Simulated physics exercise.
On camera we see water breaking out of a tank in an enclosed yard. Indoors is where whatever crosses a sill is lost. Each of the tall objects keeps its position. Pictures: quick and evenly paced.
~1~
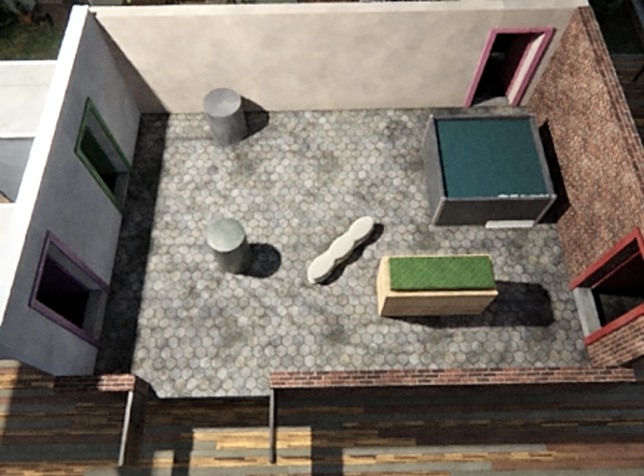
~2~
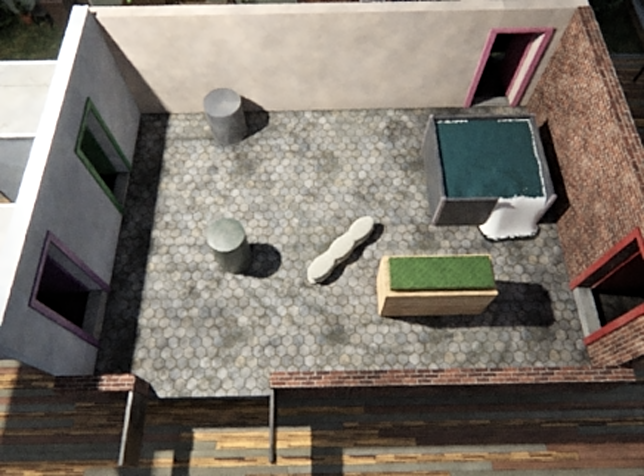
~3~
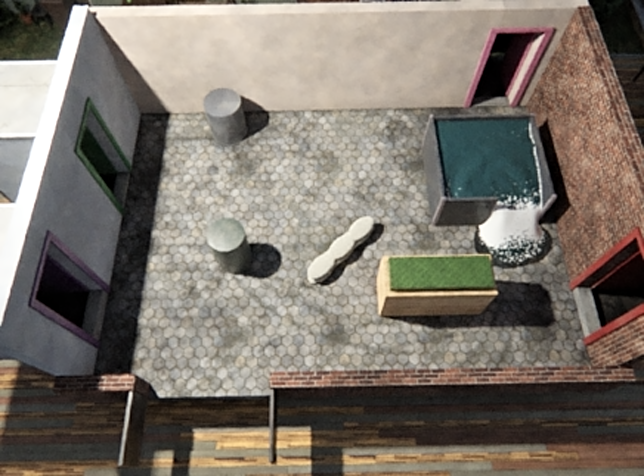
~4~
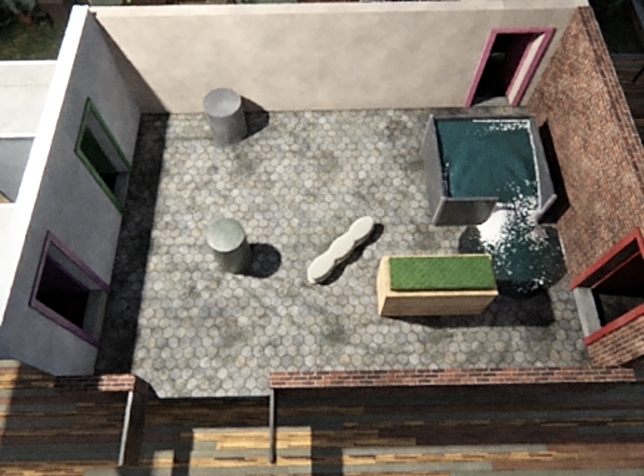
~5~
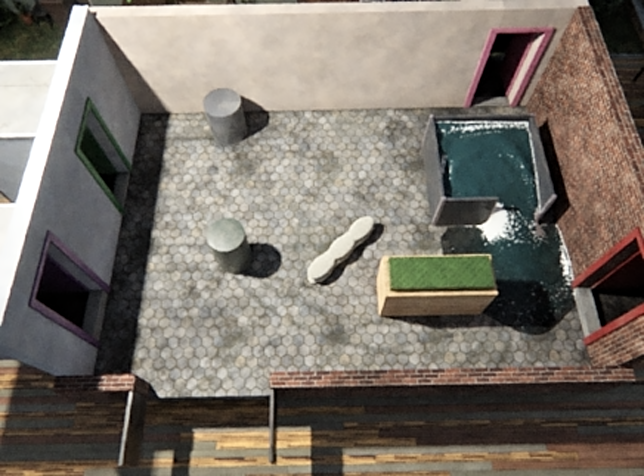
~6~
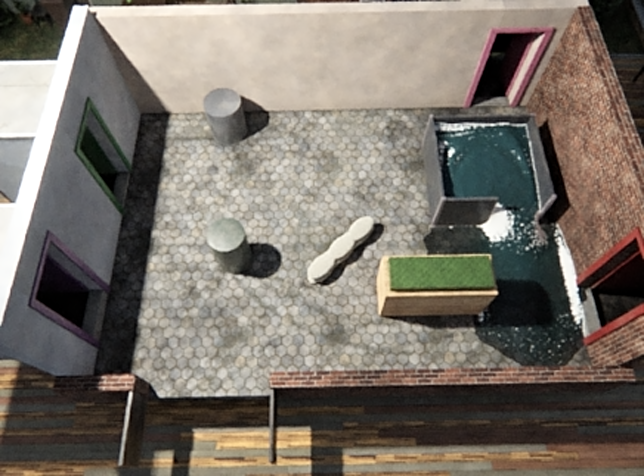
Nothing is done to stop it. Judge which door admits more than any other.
The red door admits the most.
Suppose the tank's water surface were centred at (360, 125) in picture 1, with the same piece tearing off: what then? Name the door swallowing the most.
My answer is the pink one.
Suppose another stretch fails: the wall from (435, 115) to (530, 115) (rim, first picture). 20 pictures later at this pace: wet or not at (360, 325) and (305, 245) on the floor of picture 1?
Untouched, soaked.
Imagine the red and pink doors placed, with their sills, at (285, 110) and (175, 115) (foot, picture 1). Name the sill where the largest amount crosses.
The door marked pink.
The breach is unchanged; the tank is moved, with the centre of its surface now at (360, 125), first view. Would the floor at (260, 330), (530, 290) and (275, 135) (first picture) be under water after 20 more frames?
Log, spots in order: Taken by the flood / taken by the flood / unwetted.
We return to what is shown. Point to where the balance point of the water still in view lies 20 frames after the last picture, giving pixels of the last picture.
My guess is about (461, 266).
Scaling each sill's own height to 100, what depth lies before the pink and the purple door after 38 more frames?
Readings, in sequence: 90 percent and 70 percent.
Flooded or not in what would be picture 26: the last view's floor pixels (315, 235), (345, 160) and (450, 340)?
Going through them in order, I'd say spared, then spared, then waterlogged.
A moment on, water covers 15 % of the floor; red door a trickle in, purple door not reached, green door not reached, pink door not reached.
Next, water covers 25 % of the floor; red door a trickle in, purple door not reached, green door not reached, pink door not reached.
Then, water covers 40 % of the floor; red door some in, purple door not reached, green door not reached, pink door not reached.
Later, water covers 60 % of the floor; red door a lot in, purple door wet at the sill, nothing in, green door wet at the sill, nothing in, pink door wet at the sill, nothing in.
In the end, water covers 90 % of the floor; red door a lot in, purple door wet at the sill, nothing in, green door wet at the sill, nothing in, pink door a trickle in; the red door has let in the most.
